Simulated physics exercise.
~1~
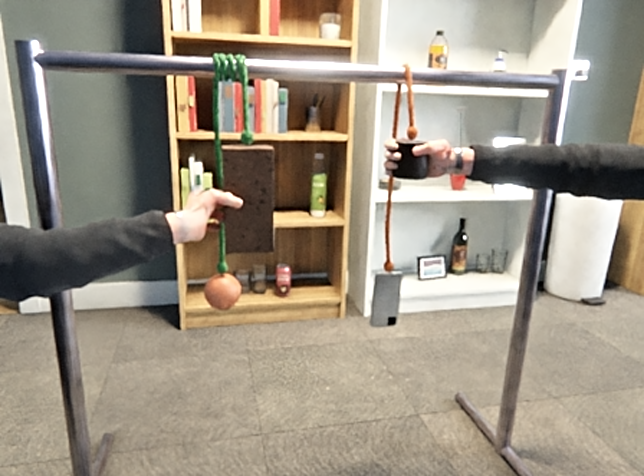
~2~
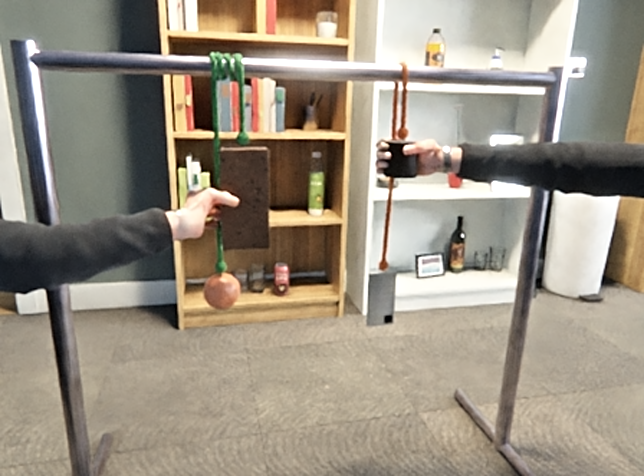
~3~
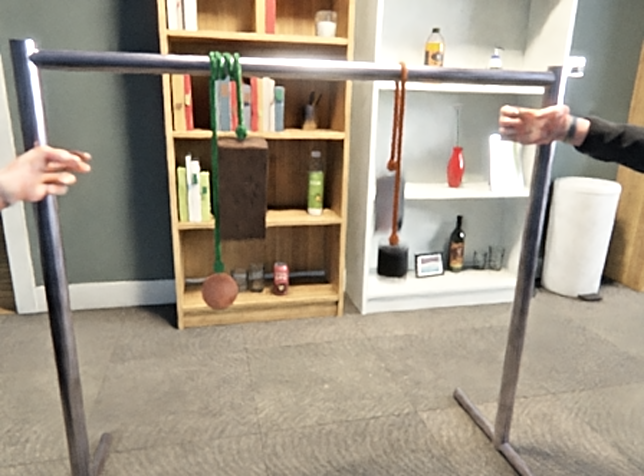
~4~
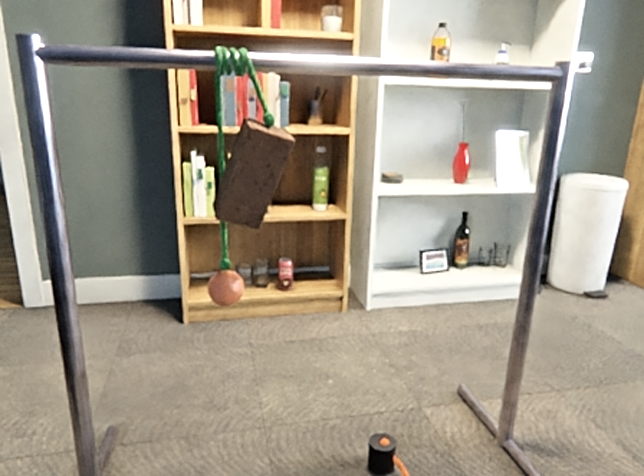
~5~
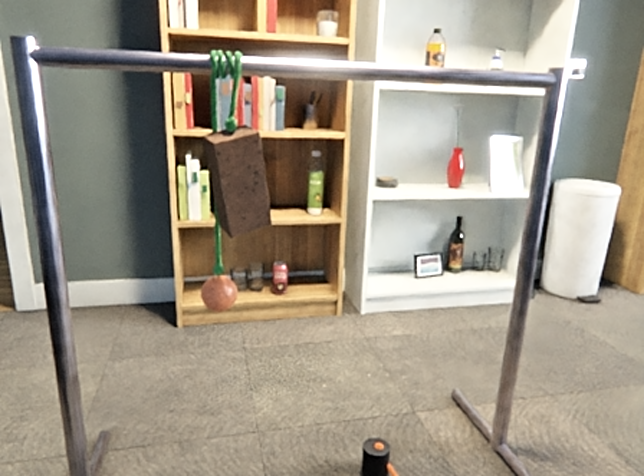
Two hands letting go of roped objects on a rail, the brick staying hung by green rope, the black cylinder dropping to the floor.
